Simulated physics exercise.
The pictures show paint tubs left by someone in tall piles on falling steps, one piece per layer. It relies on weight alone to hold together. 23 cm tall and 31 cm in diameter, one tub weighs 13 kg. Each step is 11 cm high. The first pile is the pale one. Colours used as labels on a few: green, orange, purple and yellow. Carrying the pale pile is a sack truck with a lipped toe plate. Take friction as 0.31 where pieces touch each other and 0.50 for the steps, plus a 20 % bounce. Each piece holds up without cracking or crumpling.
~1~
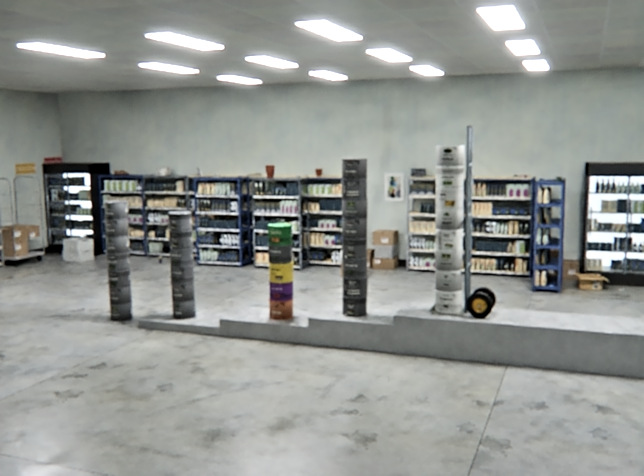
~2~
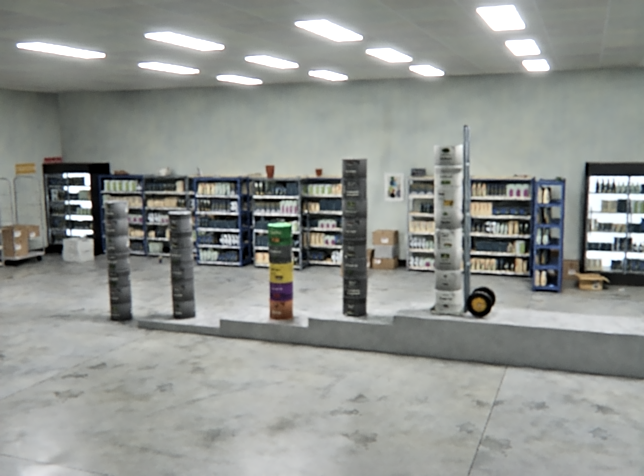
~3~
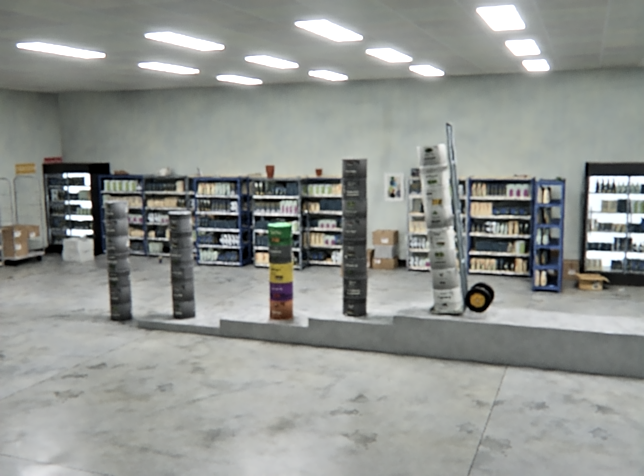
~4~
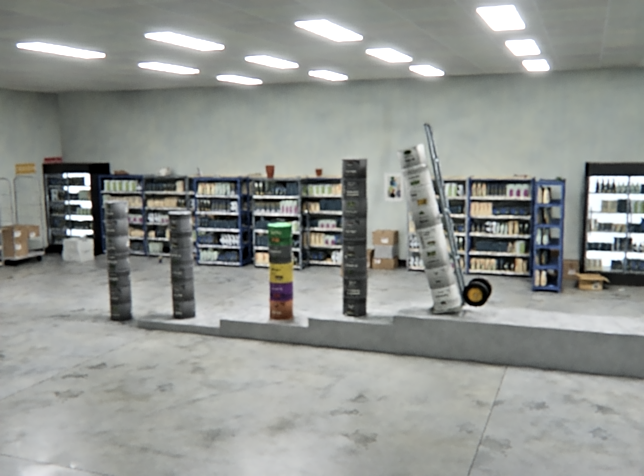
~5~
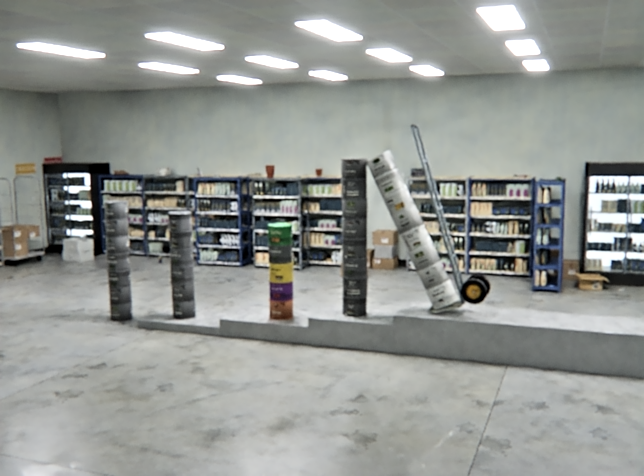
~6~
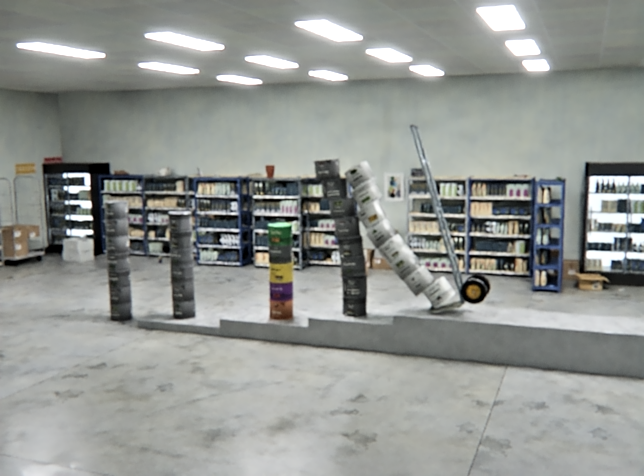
A sack truck tilts left, leaning its pale pile of tubs against the dark pile beside it.
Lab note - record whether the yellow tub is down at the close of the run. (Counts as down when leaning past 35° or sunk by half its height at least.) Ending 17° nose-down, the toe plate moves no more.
Result: Down.
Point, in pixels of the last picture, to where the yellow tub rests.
It stops roughly at (220, 305).
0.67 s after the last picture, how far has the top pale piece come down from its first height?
Roughly 100 cm lower.
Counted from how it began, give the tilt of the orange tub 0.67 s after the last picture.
5°.
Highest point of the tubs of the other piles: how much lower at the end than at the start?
145 cm.
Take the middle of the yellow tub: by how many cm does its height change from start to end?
Roughly 55 centimetres lower.
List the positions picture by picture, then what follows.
In the first frame (each place is the centre of the face we see best), truck frame (468, 166) 0° forward; yellow tub (277, 274); orange tub (276, 310); purple tub (277, 292); the others all in place.
The second frame shows truck frame (465, 165) 1° forward; yellow tub (277, 274).
The third frame shows truck frame (451, 163) 6° forward, top of the pale pile leaning 7°; yellow tub (277, 274); the others all in place.
The fourth frame shows truck frame (433, 162) 13° forward, top of the pale pile leaning 14°; yellow tub (277, 274); the others all in place.
The fifth frame shows truck frame (423, 162) 17° forward, top of the pale pile leaning 25°; yellow tub (277, 274); the others all in place.
The sixth frame shows truck frame (422, 162) 17° forward, top of the pale pile leaning 31°; yellow tub (277, 274); green tub (275, 236); orange tub (276, 310); steepest lean 6°, the tub at (323, 170); 6 have shifted.
Then, 0.67 s later than the last frame, 8 of the pale pile down; 7 of the 26 other tubs down; yellow tub tilted 10°; green tub tilted 11°.
Then, 1.73 s later than the last frame, 8 of the pale pile down; 16 of the 26 other tubs down; yellow tub on its side; green tub on its side.
When it is over, 8 of the pale pile down; 22 of the 26 other tubs down; yellow tub on its side; green tub on its side; purple tub on its side. In pixels of the last frame, middles, yellow tub near (220, 305), green tub near (63, 328).
